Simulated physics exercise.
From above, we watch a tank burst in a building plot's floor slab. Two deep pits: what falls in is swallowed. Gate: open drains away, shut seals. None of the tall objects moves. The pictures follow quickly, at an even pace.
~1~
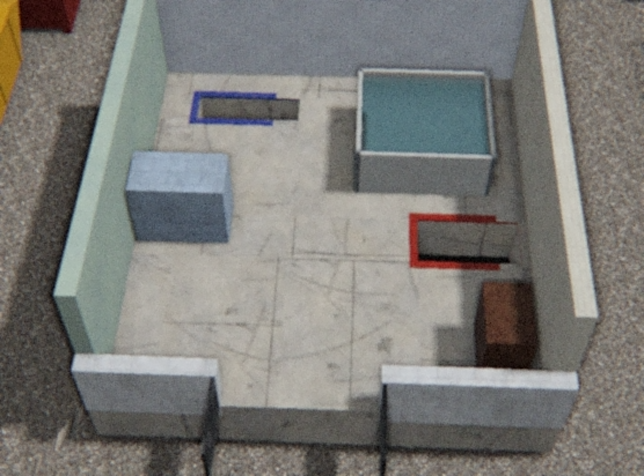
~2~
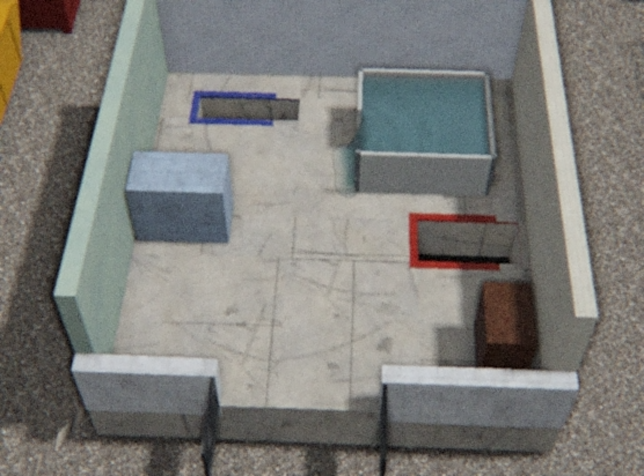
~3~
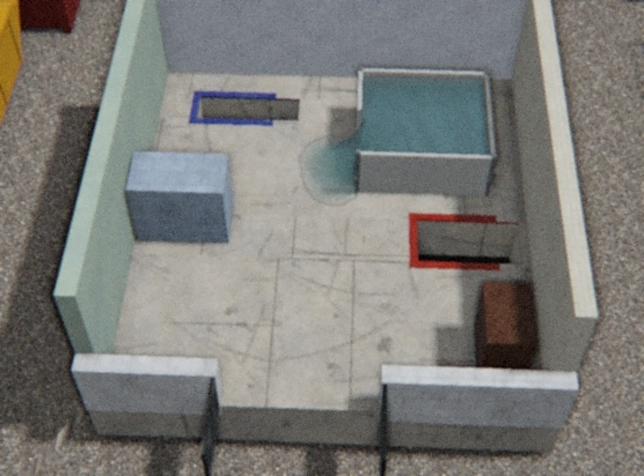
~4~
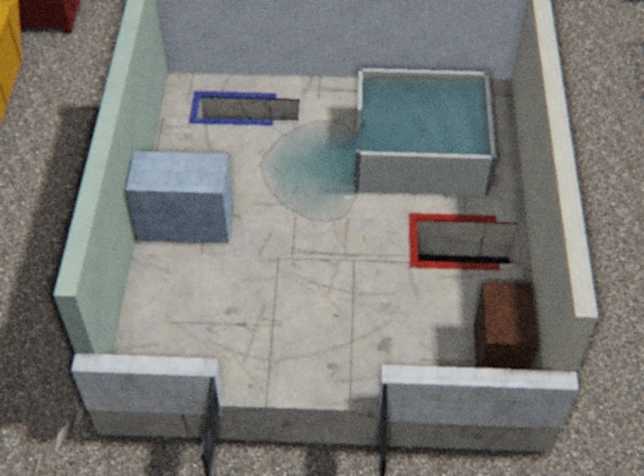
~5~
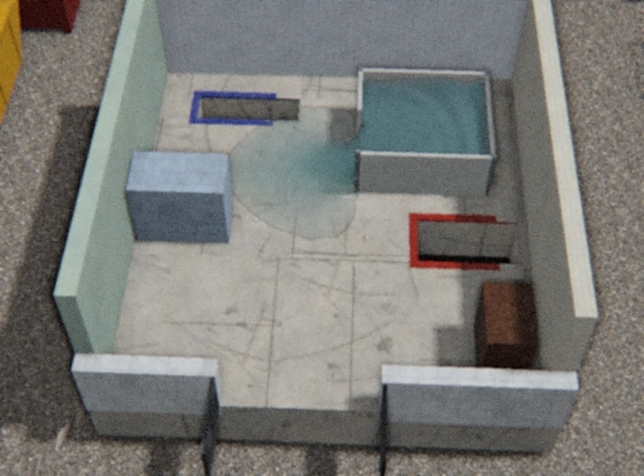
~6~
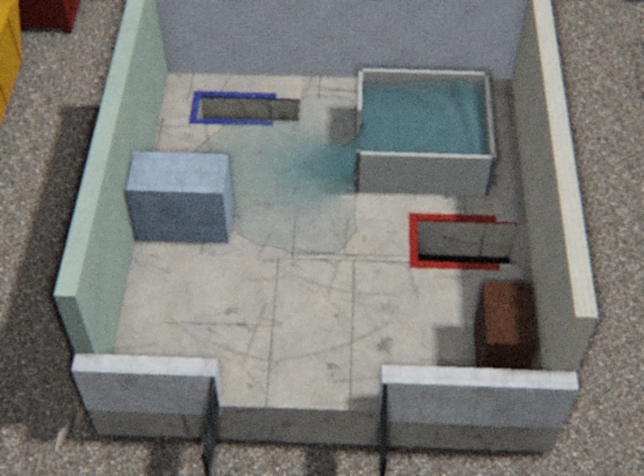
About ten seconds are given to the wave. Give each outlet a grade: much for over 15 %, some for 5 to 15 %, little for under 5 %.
Grades: Gate - some, blue pit - much, red pit - little.
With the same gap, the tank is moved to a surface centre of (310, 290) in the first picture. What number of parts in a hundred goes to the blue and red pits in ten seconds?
I'd guess blue takes near 6 % and red near 15 %.
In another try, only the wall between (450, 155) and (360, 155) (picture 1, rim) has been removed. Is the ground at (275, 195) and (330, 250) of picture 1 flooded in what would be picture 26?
Result, in sequence: Untouched by the flood; inundated.
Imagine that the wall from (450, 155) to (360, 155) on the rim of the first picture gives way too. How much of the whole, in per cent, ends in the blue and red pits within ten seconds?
Lab note - share by pit: Blue 0 %, red 35 %.
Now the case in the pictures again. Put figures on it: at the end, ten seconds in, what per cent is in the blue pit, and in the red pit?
Near 40 in a hundred, followed by near 0 in a hundred.
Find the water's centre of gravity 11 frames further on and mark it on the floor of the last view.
My reading is close to (326, 170).
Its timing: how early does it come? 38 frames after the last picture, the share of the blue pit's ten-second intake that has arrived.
Around 70 percent.
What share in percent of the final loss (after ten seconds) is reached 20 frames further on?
Log: Around 30 %, estimated.
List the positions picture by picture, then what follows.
In the first frame, the tank at (424, 115) is whole and still.
In the second frame, water pours out at (360, 154) and has run to (352, 195).
In the third frame, water pours out at (360, 157) and has run to (306, 157).
In the fourth frame, water pours out at (360, 158) and has run to (270, 156).
In the fifth frame, the front is at a hidden place, out from the gap at (360, 158).
In the sixth frame, the front is at a hidden place, out from the gap at (360, 157).
A moment on, water covers 30 % of the floor; the gate 0 %, the blue pit 2 %, the red pit 0 %.
Next, water covers 45 % of the floor; the gate 0 %, the blue pit 5 %, the red pit 0 %.
Then, water covers 50 % of the floor; the gate 2 %, the blue pit 13 %, the red pit 0 %.
Later, water covers 65 % of the floor; the gate 7 %, the blue pit 27 %, the red pit 0 %.
In the end, water covers 70 % of the floor; the gate 13 %, the blue pit 40 %, the red pit 1 %.
